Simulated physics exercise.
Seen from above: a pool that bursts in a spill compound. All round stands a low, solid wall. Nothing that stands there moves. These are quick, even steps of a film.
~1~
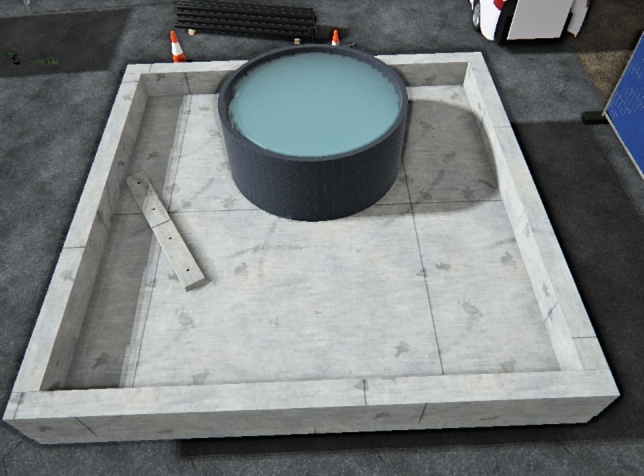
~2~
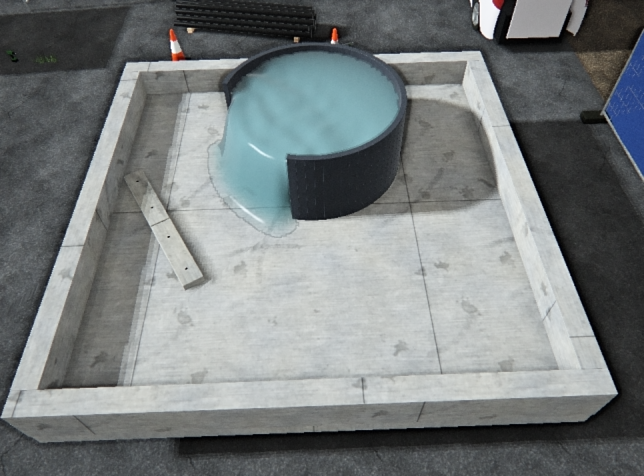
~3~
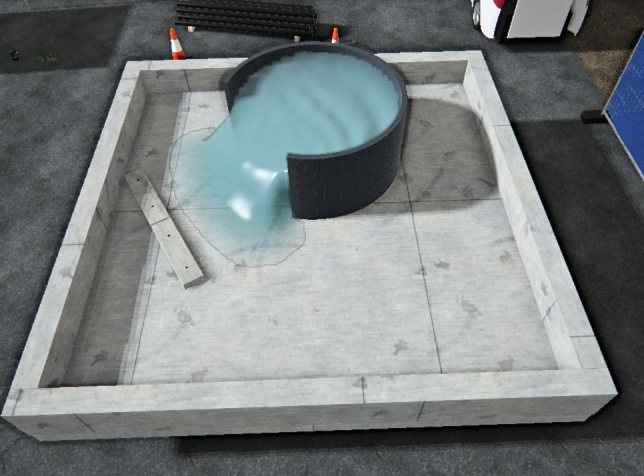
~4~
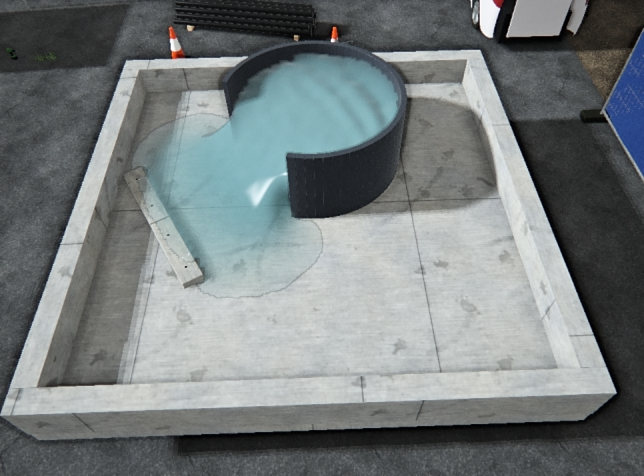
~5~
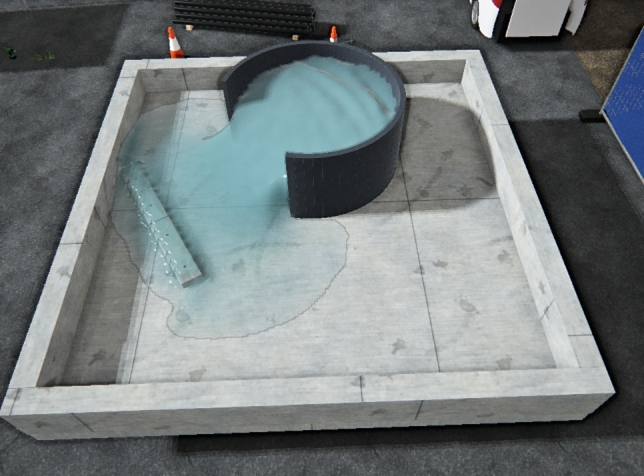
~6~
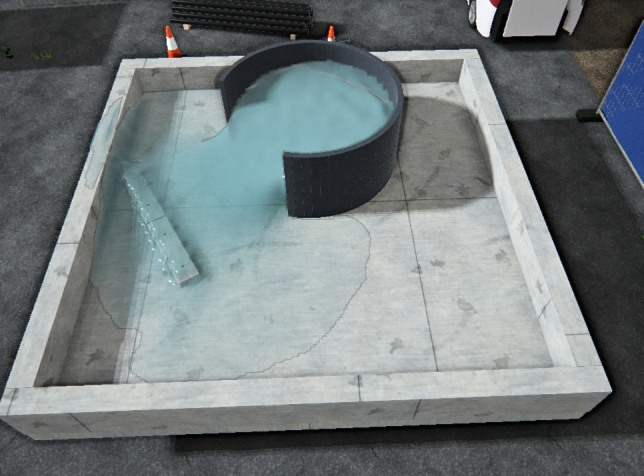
A low-walled square enclosure held a round dark tank of still, pale blue water until its left front side opened, and the water poured out, spreading leftward around a slanted bar and toward the viewer.
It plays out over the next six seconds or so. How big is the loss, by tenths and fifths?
The share lost is less than a tenth.
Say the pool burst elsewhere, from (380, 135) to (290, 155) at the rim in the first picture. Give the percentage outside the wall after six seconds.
Roughly 4 per cent.
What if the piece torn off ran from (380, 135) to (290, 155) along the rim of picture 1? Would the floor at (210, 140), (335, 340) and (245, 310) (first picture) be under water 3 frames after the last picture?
One after the other: Clear, under water, wet.
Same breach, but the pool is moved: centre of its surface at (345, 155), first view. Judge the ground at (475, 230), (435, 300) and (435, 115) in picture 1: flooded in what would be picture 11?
In that order: No water, no water, dry.
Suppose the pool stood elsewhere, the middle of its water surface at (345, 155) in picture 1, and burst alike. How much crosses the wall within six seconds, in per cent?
I make it 6 per cent.
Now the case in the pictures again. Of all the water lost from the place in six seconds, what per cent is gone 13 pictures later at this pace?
Near 90 in a hundred.
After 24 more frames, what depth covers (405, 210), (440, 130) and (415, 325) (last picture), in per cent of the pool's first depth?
Roughly 4, 6 and 10 per cent, in turn.
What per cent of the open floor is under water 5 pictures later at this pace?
Roughly 50 per cent.
A moment on, water covers 45 % of the floor; the low wall has let 0 % over.
Next, water covers 45 % of the floor; the low wall has let 1 % over.
Then, water covers 55 % of the floor; the low wall has let 4 % over.
Later, water covers 85 % of the floor; the low wall has let 5 % over.
In the end, water covers 85 % of the floor; the low wall has let 5 % over.
